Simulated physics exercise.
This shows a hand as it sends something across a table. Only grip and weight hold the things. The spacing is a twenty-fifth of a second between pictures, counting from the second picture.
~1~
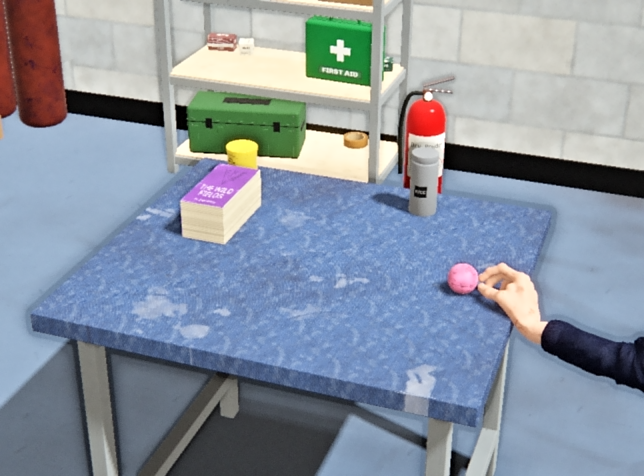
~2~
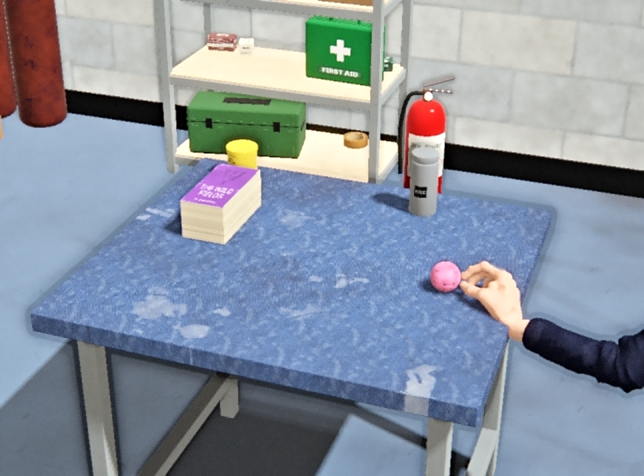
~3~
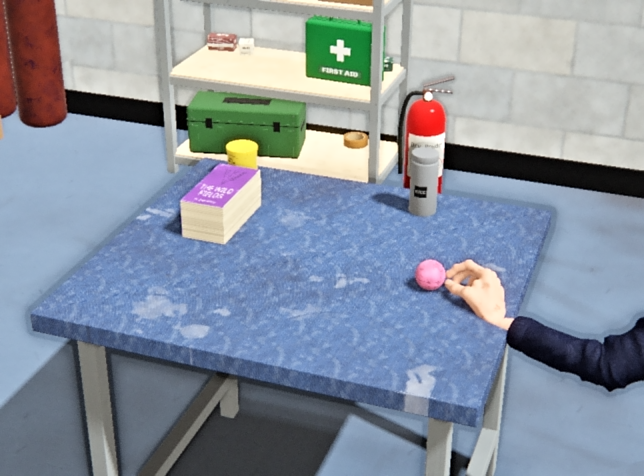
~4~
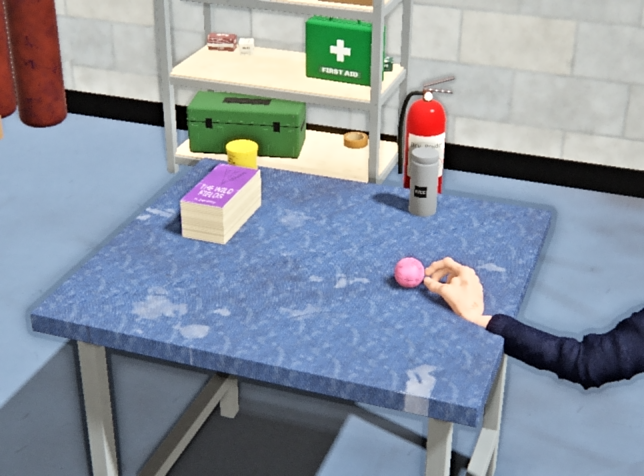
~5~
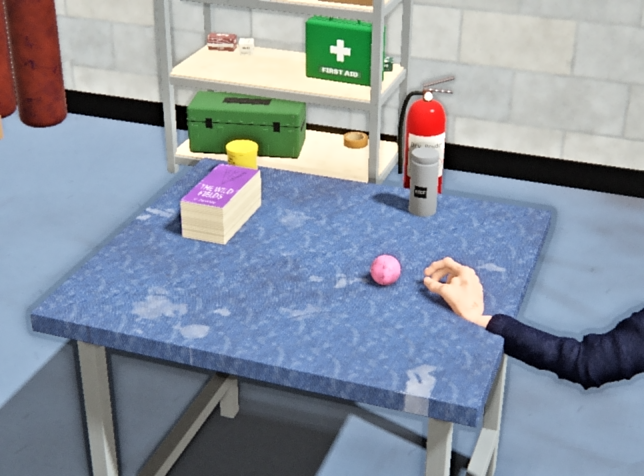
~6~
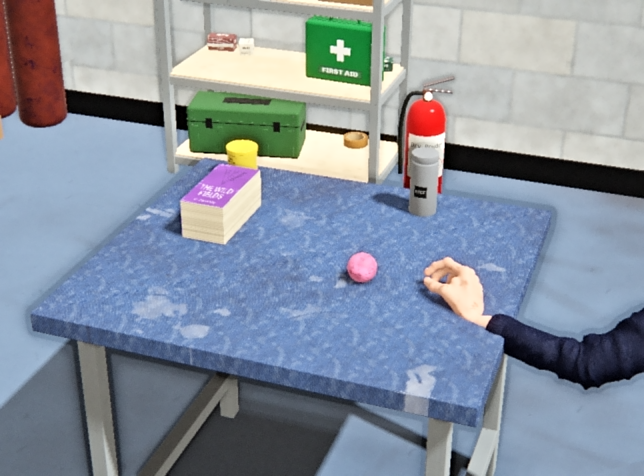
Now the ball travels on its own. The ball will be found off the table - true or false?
True.
Then, 0.40 s after the last picture, pink ball rolled well along near (150, 244).
Then, 0.90 s after the last picture, pink ball now off the table.
By the end, off the table, pink ball.
